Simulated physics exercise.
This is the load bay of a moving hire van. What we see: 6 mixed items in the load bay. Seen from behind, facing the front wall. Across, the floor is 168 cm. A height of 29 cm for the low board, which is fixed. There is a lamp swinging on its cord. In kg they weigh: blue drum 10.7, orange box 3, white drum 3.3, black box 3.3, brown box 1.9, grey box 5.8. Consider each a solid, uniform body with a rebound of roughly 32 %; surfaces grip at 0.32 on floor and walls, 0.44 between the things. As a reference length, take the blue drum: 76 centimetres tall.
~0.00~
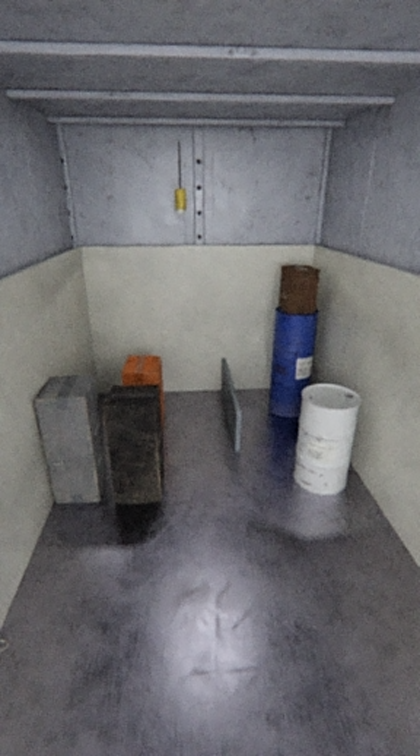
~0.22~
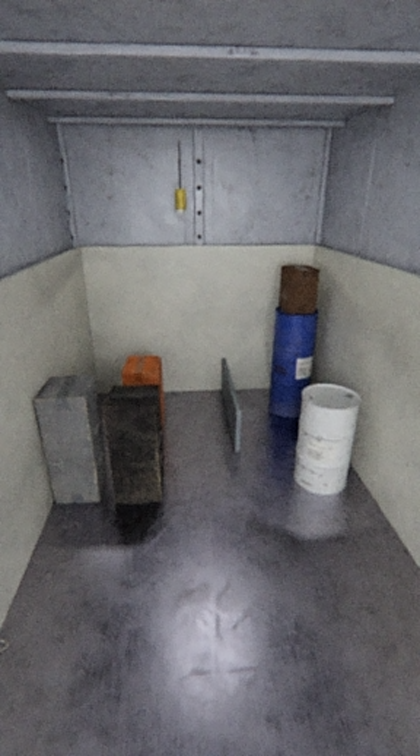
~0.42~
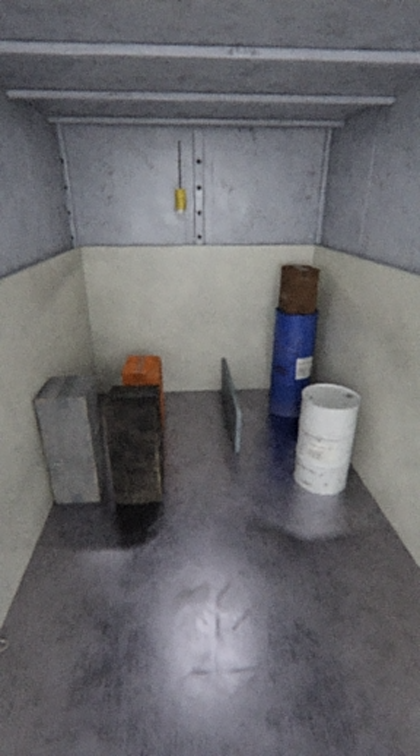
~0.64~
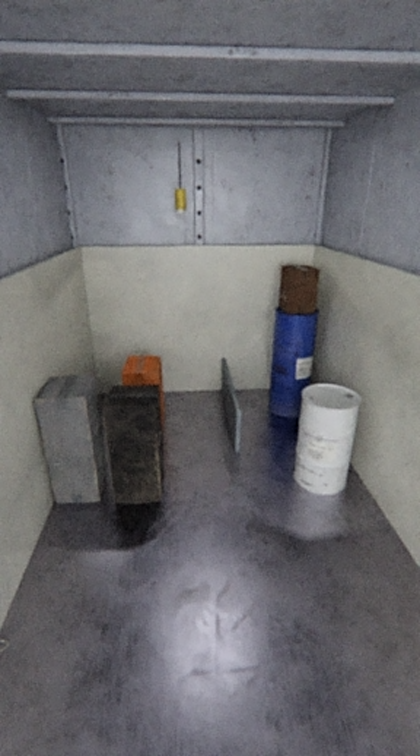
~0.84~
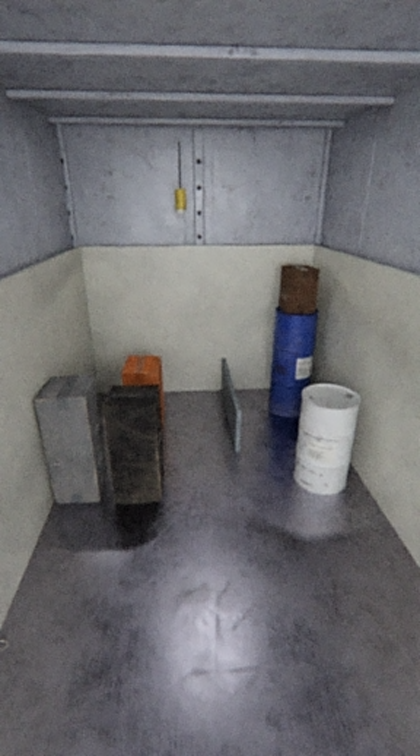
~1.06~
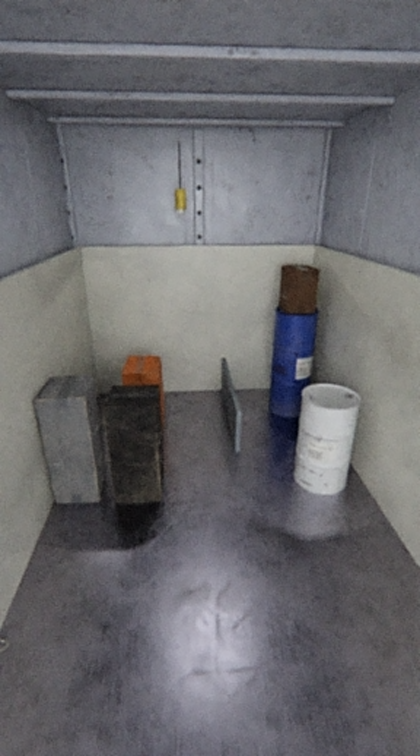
The load bay of a van, with pale lower walls and a grey floor, is seen from behind, facing the front wall. A grey box, a black box and an orange box stand at left, a low upright board near the middle, and a brown object atop a blue drum behind a white drum at right. A yellow lamp hangs on its cord, and nothing visibly shifts, the camera included.
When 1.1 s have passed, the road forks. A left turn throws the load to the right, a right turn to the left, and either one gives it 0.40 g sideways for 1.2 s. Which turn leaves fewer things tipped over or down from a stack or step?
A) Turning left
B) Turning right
A.
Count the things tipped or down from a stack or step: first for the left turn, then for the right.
With a left turn it's 0; with a right turn it's 2.
Turning left. At 1.66 s, force 0.40 g right; blue drum slid 4 cm near (297, 361); orange box slid 5 cm near (152, 397); brown box slid 7 cm.
After 1.96 s, force 0.40 g right; orange box slid 16 cm near (170, 396); blue drum slid 5 cm near (298, 361); grey box slid 17 cm.
After 2.16 s, force 0.22 g right; orange box slid 28 cm near (187, 396); blue drum slid 5 cm near (298, 361); grey box slid 28 cm.
At rest (2.9 s), not toppled but over 15 cm from the start, orange box, black box and grey box; the other 3 in place, give or take 15 cm. Seen from the same camera at the end, blue drum near (298, 361), orange box near (198, 396).
Turning right instead, blue drum and brown box tipped over or down from a stack or step, 2 of 6 in all.
